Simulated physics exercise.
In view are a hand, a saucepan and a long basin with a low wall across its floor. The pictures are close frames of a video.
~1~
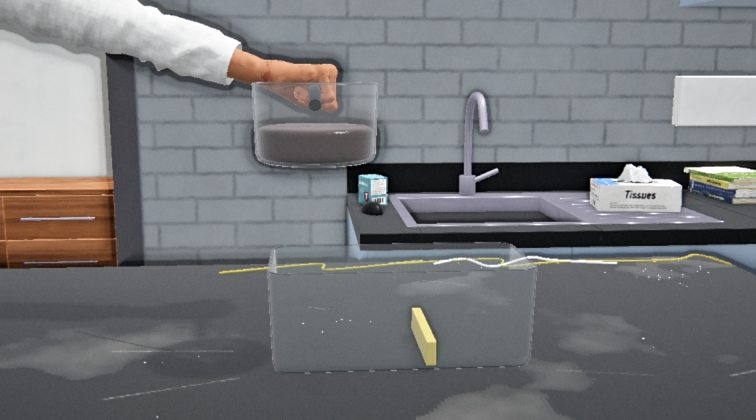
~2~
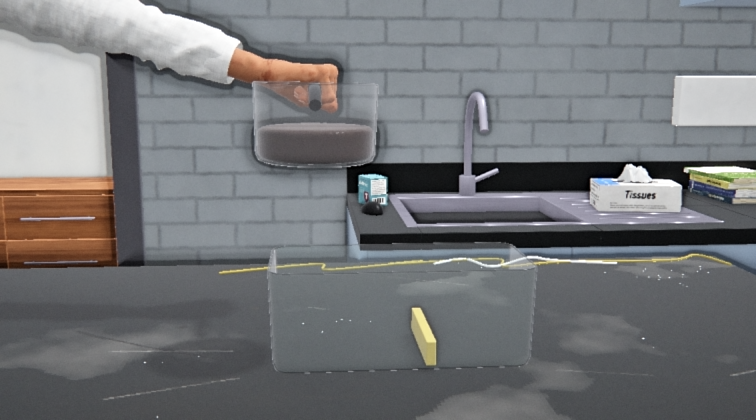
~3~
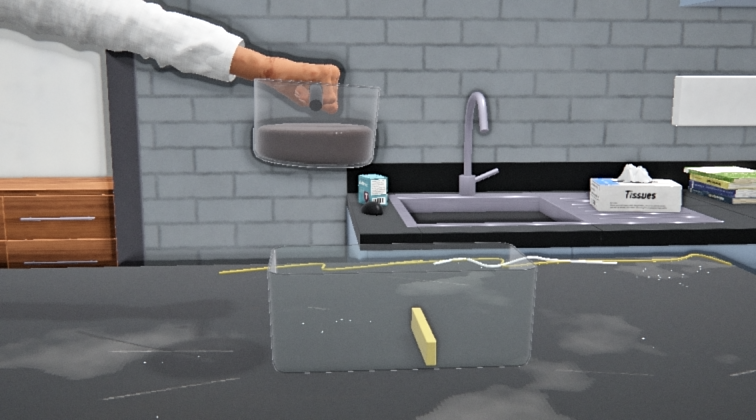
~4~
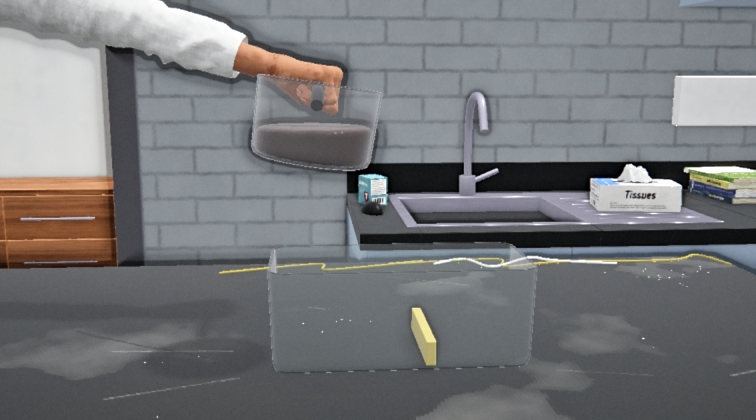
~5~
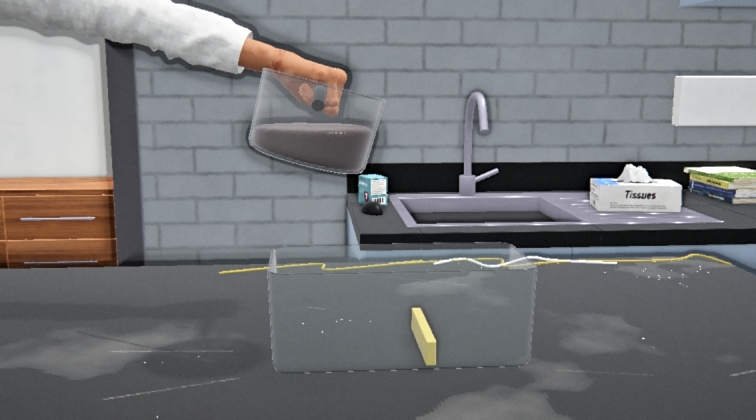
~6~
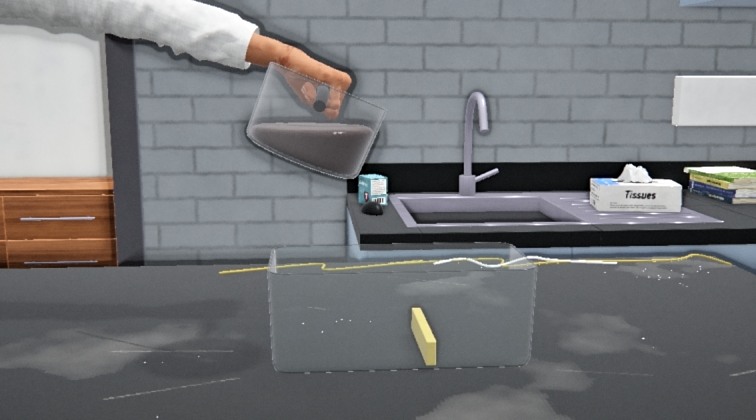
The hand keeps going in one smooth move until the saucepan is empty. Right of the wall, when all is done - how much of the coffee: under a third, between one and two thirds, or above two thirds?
Lands in the middle band.
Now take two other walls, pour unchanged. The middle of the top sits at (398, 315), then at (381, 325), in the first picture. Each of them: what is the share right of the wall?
In order, 95 and 90 in a hundred.
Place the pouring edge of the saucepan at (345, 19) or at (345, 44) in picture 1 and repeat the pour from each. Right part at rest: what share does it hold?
Estimate, first then second: 20 per cent and 10 per cent.
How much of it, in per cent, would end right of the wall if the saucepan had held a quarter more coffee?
60 %.
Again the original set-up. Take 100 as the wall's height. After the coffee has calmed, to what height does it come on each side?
The left reaches some 30 %, the right about 70 %.
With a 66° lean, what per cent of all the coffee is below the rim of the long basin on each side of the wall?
Left side around 0 per cent; right side around 0 per cent.
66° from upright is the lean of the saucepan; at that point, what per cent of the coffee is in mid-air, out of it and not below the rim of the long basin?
About 20 %.
A moment on, the saucepan is tipped part way and 81 per cent is still to pour, 1 is left of the wall and 0 right of it.
Next, the saucepan is tipped on its side and 31 per cent is still to pour, 9 is left of the wall and 40 right of it.
Then the saucepan is tipped on its side and 7 per cent is still to pour, 30 is left of the wall and 58 right of it.
Later the saucepan is tipped on its side and 1 per cent is still to pour, 40 is left of the wall and 57 right of it.
At rest 42 per cent lies left of the wall, 58 right of it and 1 outside.
